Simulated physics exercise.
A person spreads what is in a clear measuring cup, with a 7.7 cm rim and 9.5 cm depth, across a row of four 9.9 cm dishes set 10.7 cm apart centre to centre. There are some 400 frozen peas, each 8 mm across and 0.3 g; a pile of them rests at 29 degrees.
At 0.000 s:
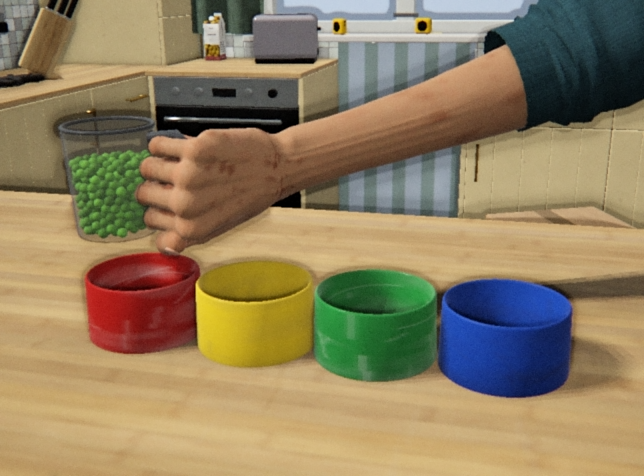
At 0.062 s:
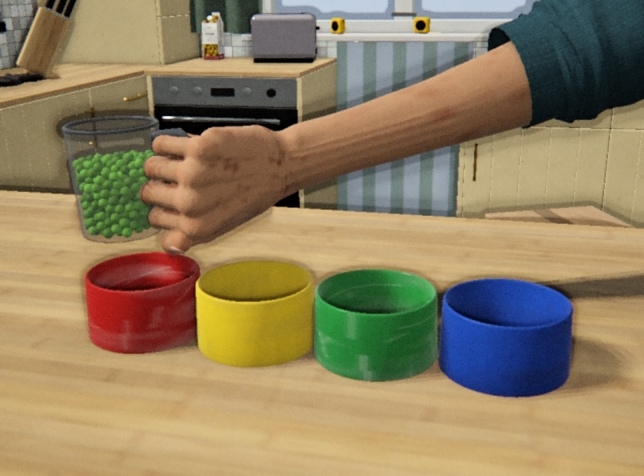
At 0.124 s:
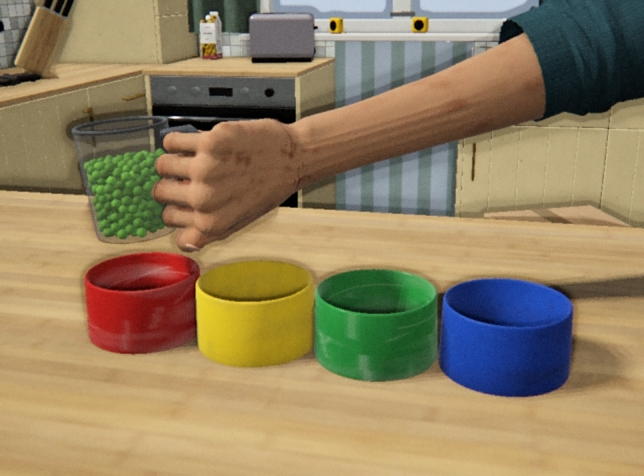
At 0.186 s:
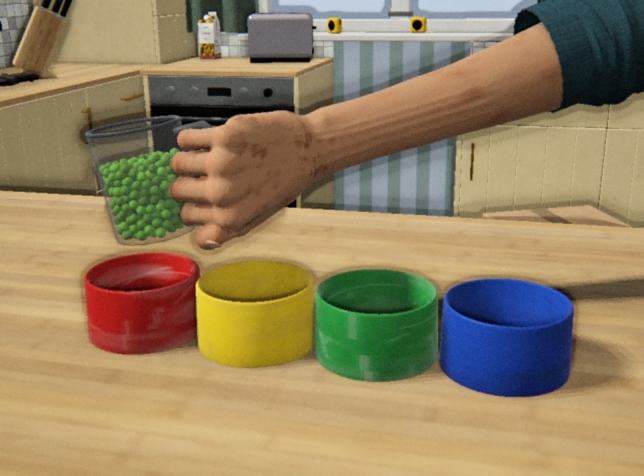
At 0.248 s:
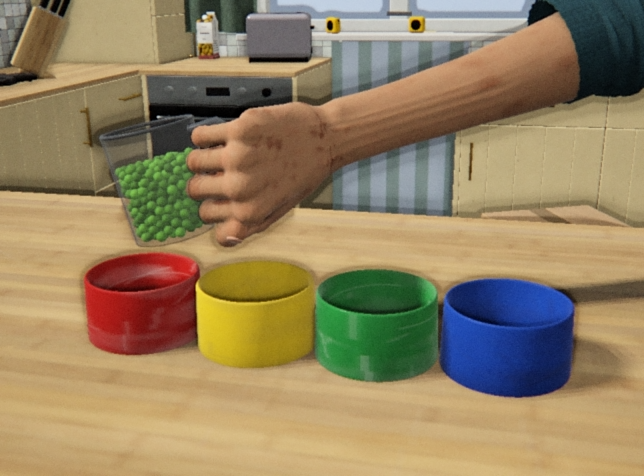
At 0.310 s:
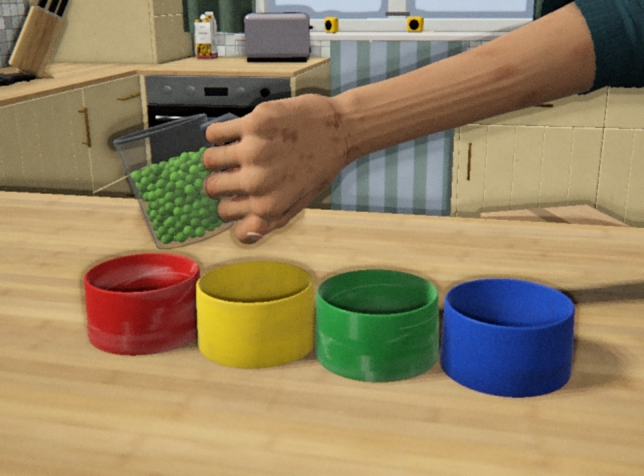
A hand held a clear cup of green peas above the red dish, then moved it a short way right while gradually tilting it, above a row of red, yellow, green and blue dishes.
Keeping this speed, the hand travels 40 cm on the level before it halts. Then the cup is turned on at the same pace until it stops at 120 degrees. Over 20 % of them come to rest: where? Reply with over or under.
Red under, blue over, green under, yellow under, counter under.
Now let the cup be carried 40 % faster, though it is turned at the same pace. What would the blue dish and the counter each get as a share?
Then the blue dish gets 100 and the counter 0.
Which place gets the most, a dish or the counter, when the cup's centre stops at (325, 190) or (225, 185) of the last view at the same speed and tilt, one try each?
The biggest share goes to yellow first, then to red.
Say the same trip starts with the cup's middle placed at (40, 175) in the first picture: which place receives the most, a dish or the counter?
Result - top receiver is green.
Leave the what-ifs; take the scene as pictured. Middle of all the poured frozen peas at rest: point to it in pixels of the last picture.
At about (500, 337).
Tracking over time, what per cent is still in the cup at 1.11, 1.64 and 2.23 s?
At the three moments: 100, 95 and 5 percent.
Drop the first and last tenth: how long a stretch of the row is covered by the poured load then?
Length: Approx. 6 cm.
Then, at 1.11 s, tilt 64 degrees; cup holds 100 %.
After 1.64 s, tilt 97 degrees; cup holds 95 %.
After 2.23 s, tilt 120 degrees; cup holds 5 %, blue 95 %.
In the end, at 2.9 s, red 0 %, blue 100 %, green 0 %, yellow 0 %, counter 0 %.
